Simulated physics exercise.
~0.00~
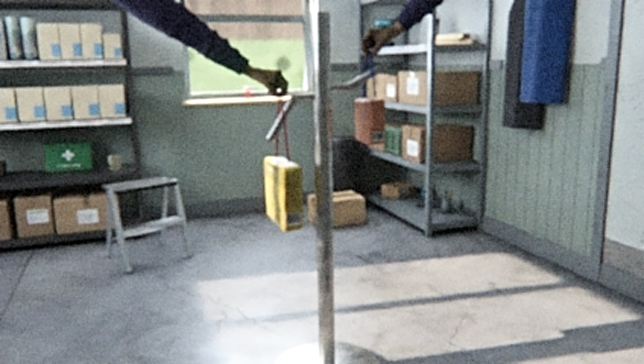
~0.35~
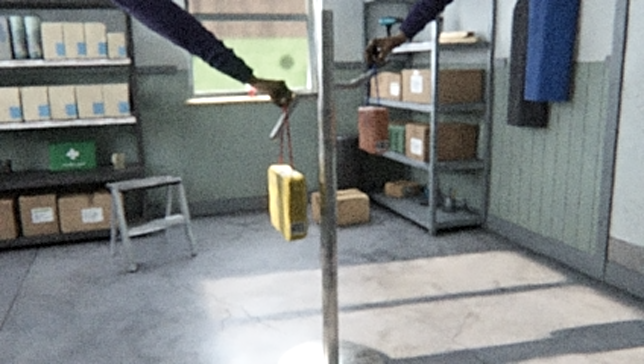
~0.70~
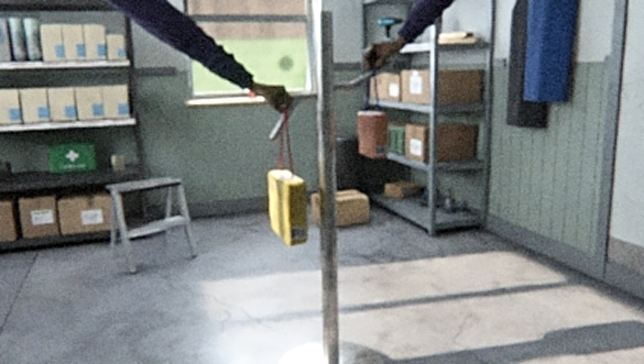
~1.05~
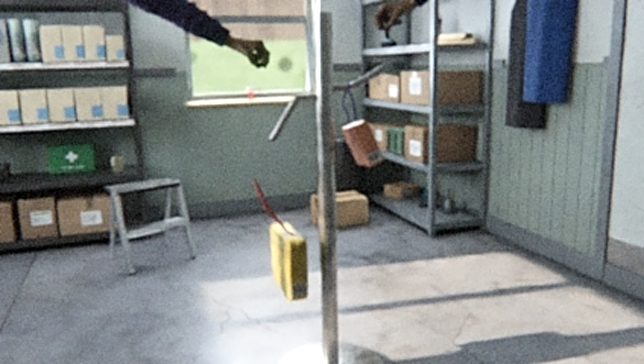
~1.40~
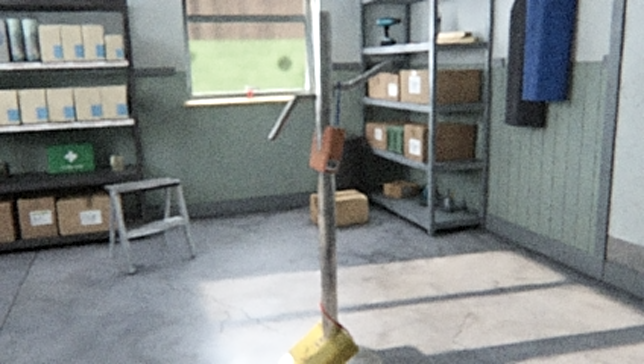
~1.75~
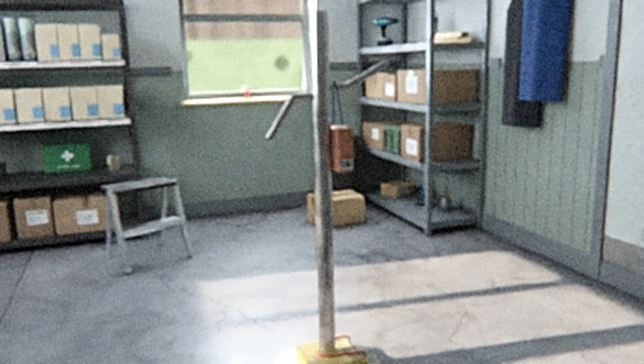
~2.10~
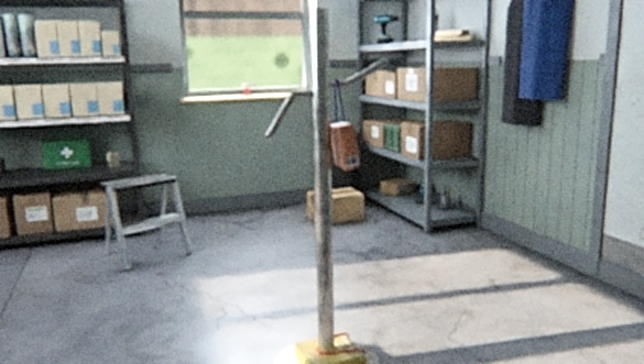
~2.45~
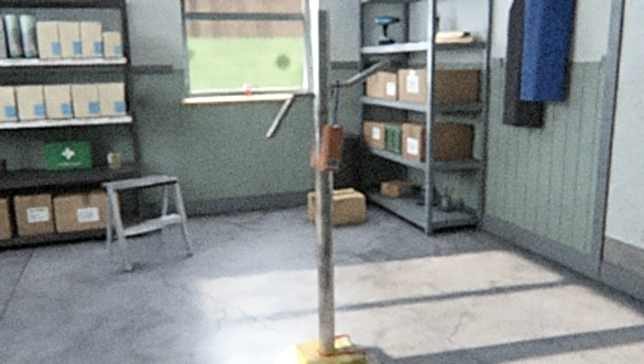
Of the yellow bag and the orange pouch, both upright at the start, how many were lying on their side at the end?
One of them was. The yellow bag ended up on its side on the floor at the foot of the stand, while the orange pouch was still hanging.
In a storeroom, two hands lowered a yellow bag and an orange pouch by their loops at the pegs of a coat stand and let go; the bag dropped to the floor by the pole, while the pouch stayed hanging, swinging from the right peg.
